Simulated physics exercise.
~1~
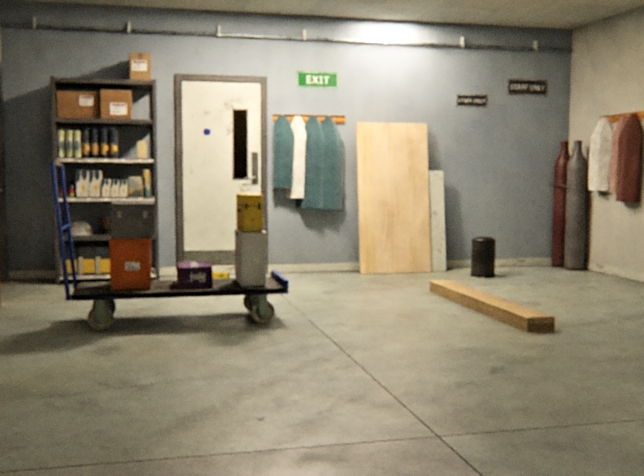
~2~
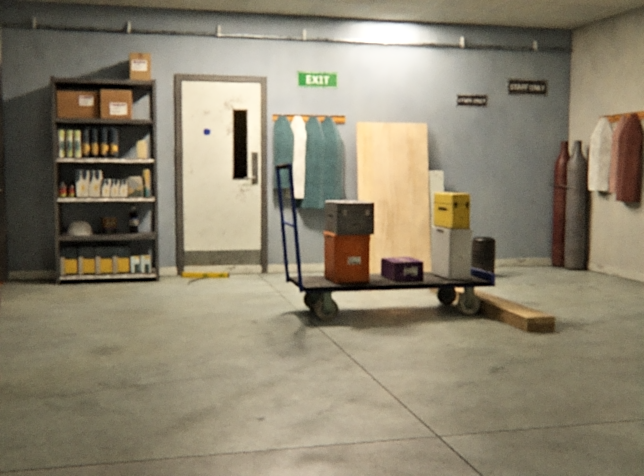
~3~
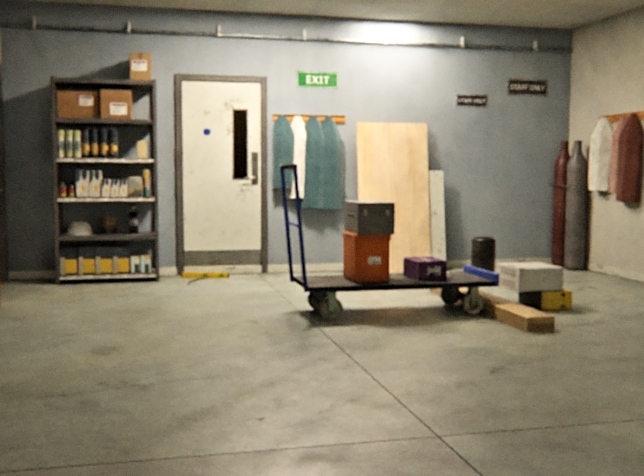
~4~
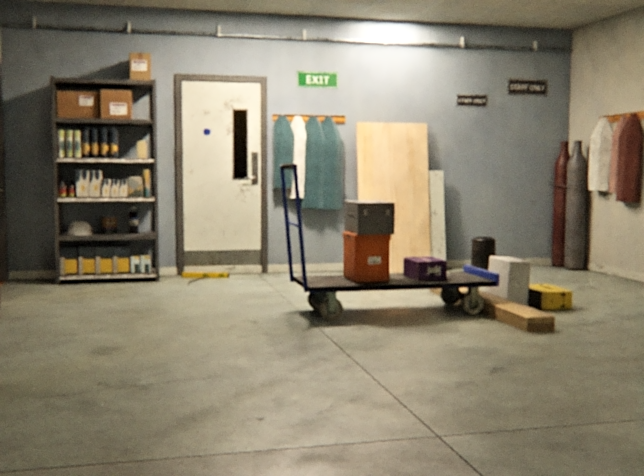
We see a flat trolley loaded with boxes roll right across a storeroom and stop at a low wooden kerb, where the white tote and yellow toolbox topple off the front onto the floor beyond, while the orange tote, grey toolbox and purple parcel stay on the deck.
